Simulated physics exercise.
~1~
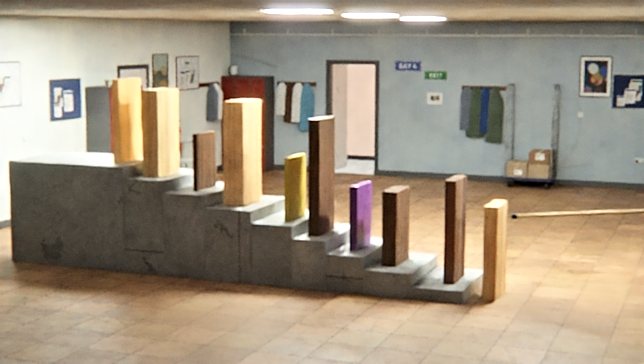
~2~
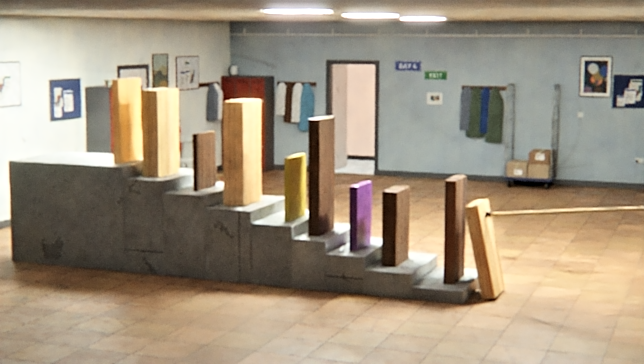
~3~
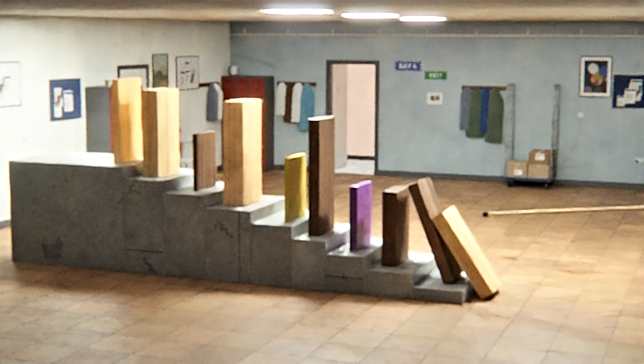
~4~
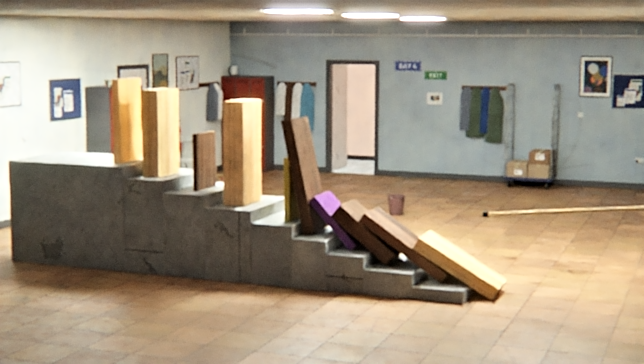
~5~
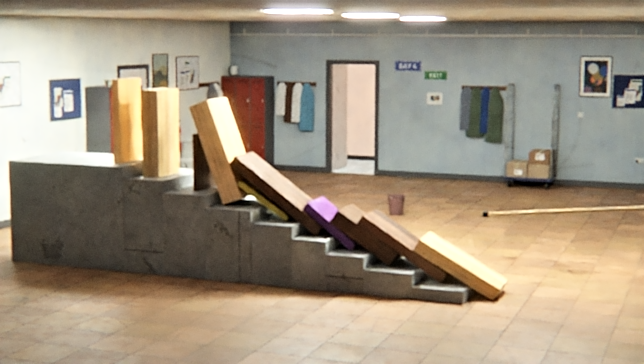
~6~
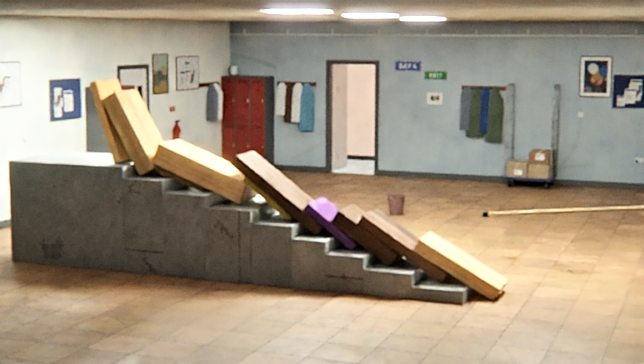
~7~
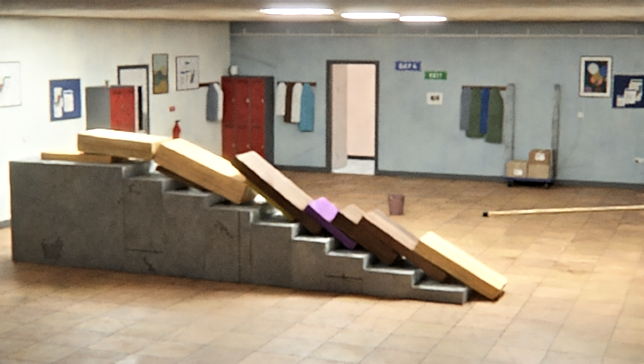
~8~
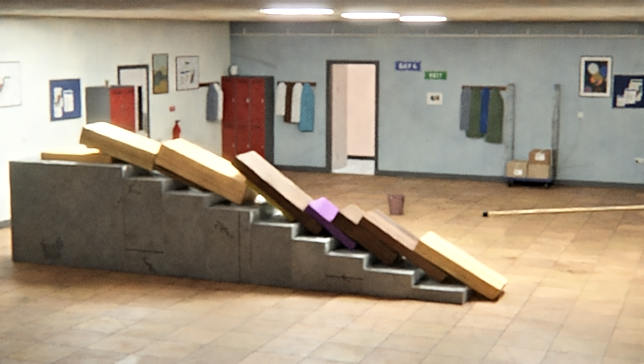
A long pale pole nudges the upright board at the foot of a low grey staircase, tipping it left toward the boards standing on the steps. It leans into its dark neighbour, and the pole is left lying behind on the tiled floor. The fall then climbs the steps, taking the purple board, the tall brown one and the yellow one in turn. Higher up, the thick pale boards topple leftward too, uncovering red lockers behind them. The topmost board drops flat, its neighbour settles back slightly, and every board ends up slanted or lying along the stairs, none left standing.
